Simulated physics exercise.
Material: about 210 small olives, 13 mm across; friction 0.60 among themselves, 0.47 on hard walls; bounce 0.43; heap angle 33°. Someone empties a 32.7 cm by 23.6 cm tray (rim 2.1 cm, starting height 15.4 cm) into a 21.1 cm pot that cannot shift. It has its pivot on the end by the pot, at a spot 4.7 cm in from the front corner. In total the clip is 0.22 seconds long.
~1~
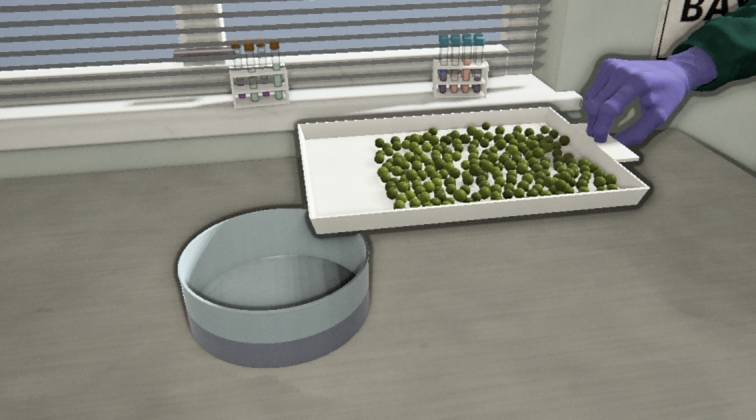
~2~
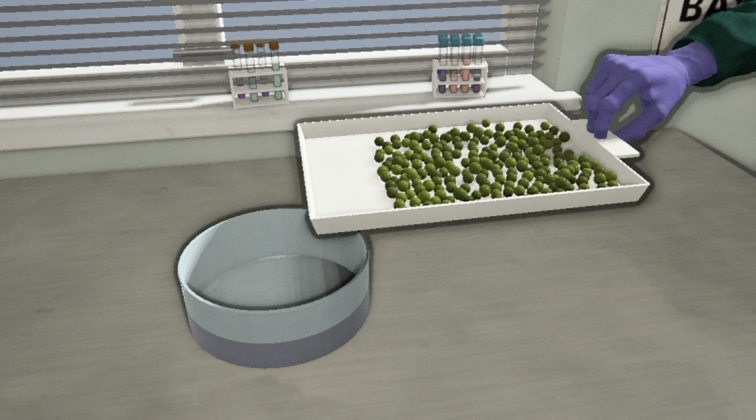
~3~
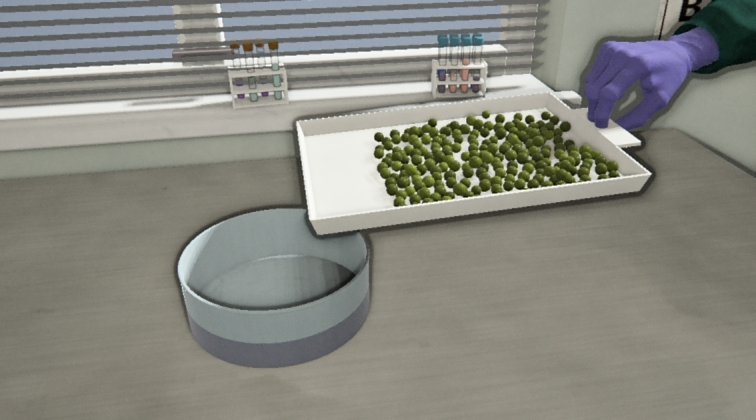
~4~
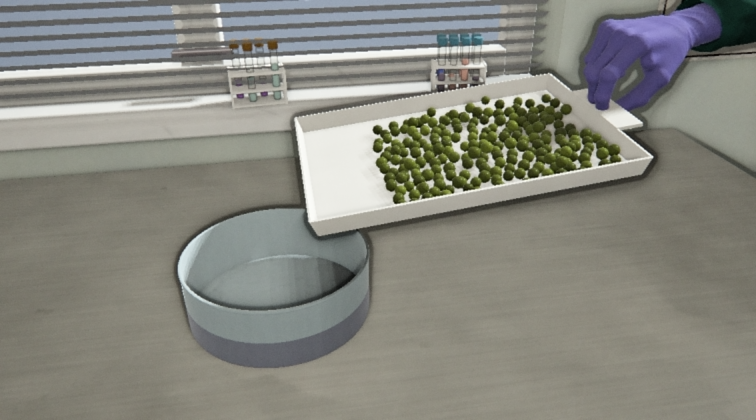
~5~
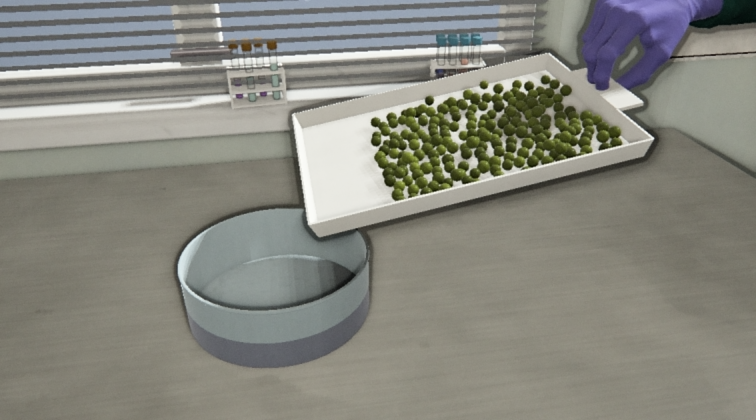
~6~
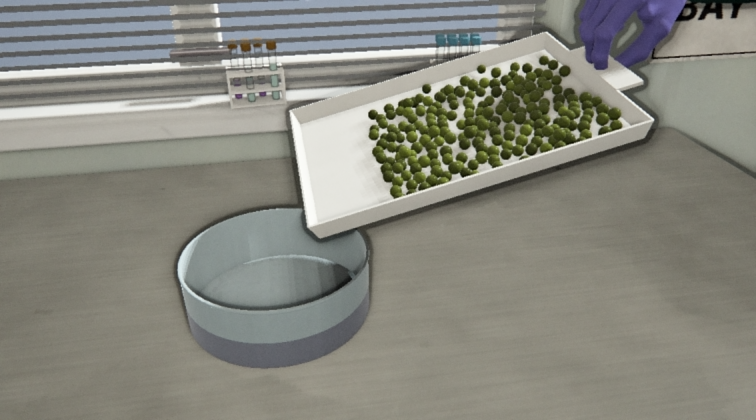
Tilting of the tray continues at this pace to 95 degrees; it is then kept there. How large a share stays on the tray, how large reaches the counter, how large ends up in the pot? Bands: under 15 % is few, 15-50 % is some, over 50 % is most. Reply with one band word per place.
Tray few, counter some, pot most.
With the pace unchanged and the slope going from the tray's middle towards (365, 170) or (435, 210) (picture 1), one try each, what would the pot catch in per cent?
That would be close to 75 per cent, then close to 10 per cent.
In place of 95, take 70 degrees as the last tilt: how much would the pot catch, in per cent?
It would land at about 40 percent.
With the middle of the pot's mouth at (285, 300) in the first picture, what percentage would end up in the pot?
Share in pot at that spot: Some 100 in a hundred.
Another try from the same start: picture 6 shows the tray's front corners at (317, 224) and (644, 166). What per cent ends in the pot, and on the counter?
Pot: 10, counter: 90.
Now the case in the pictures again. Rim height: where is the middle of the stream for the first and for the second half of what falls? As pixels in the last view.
(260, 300) first, (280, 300) later, roughly.
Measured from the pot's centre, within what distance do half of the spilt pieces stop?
About 18 centimetres.
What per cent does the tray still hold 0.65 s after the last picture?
Something like 55 percent, roughly.
Then, 0.39 s after the last picture, tilt 54 degrees; the tray holds 100 %, the pot 0 %.
Then, 0.65 s after the last picture, tilt 80 degrees; the tray holds 55 %, the pot 20 %.
Then, 1.02 s after the last picture, tilt 95 degrees; the tray holds 0 %, the pot 55 %.
In the end, tray 0 %, counter 40 %, pot 60 %.
